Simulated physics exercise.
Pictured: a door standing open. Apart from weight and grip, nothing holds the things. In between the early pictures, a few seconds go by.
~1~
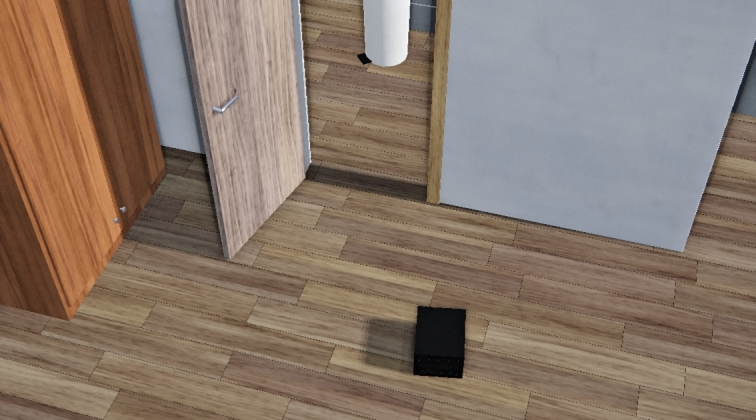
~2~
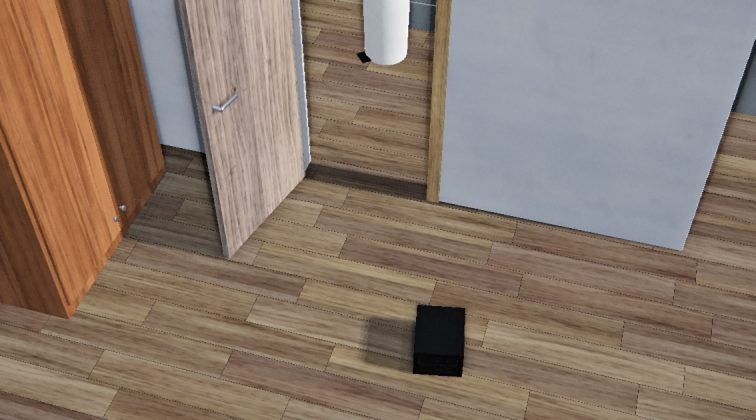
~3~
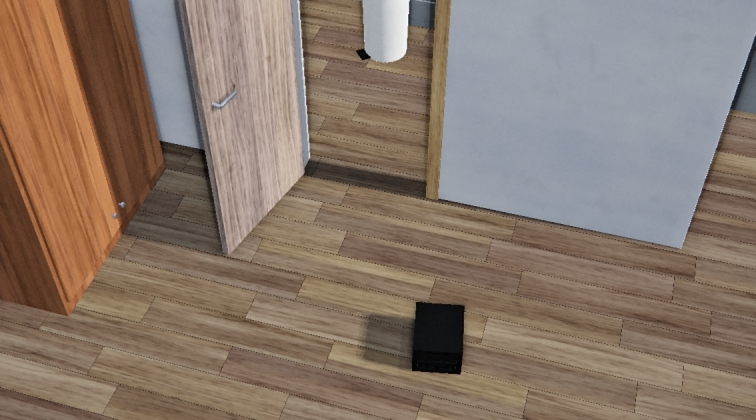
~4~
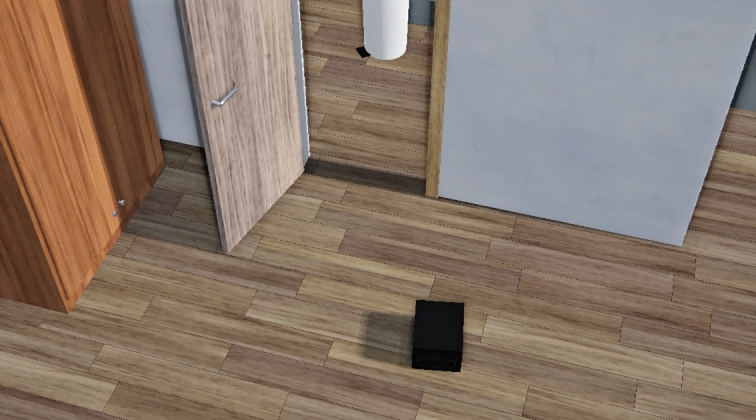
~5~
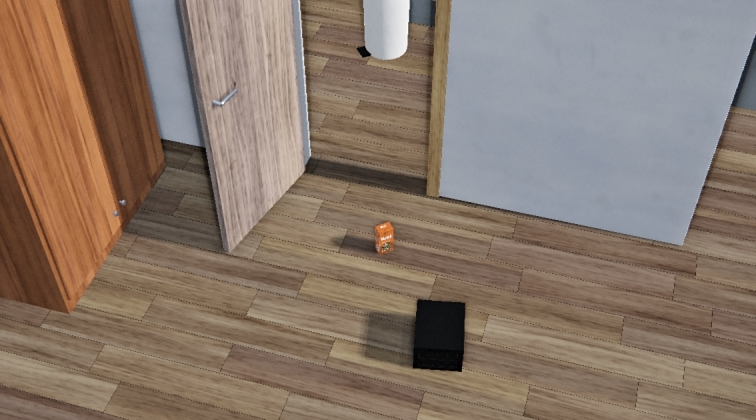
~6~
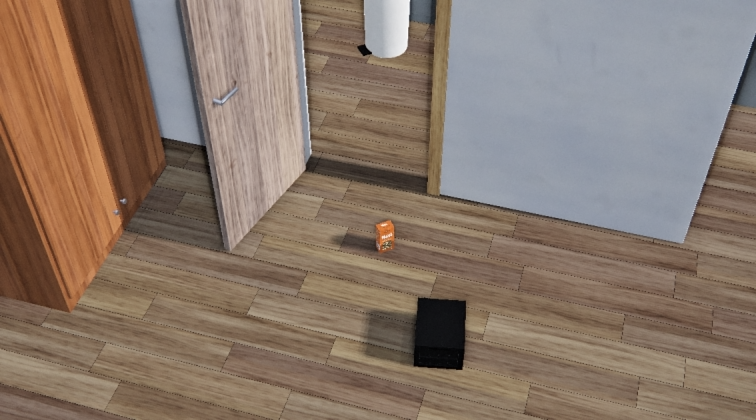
A large pale grey wall stands at the right of a wood-floored room seen from above, beside a doorway whose wood-grain door is wide open. An orange-brown cabinet fills the left side, a white cylinder shows beyond the doorway, and a black crate rests on the floor in front. Everything stays still until a small orange carton abruptly appears upright on the floor behind the crate.
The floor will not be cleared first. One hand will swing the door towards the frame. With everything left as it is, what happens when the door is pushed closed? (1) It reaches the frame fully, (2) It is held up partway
The answer is 1.
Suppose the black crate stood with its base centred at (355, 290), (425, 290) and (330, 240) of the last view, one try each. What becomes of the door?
First try: It closes fully; second try: It closes fully; third try: It gets stuck.
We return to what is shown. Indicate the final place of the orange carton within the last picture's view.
Around (424, 239).
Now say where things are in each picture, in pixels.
The first picture shows door wide open and still; black crate (440, 342).
The second picture shows door wide open and still; black crate (439, 341).
The third picture shows door wide open and still; black crate (438, 338).
The fourth picture shows door wide open and still; black crate (438, 336).
The fifth picture shows door wide open and still; black crate (439, 335).
The sixth picture shows door wide open and still; orange carton (385, 237); black crate (440, 334).
Then, 0.70 s on from there, door at 76°.
Then, 1.20 s on from there, door at 35°; orange carton shifted about its own width near (394, 235).
Then, 1.30 s on from there, door at 26°; orange carton turned 7° from how it was put near (405, 229).
Then, 1.50 s on from there, door at 9°; orange carton turned 61° from how it was put near (417, 230).
In the end, door at 0°; toppled on the floor, orange carton; black crate unmoved. At the end, from the last picture's camera, orange carton near (424, 239).
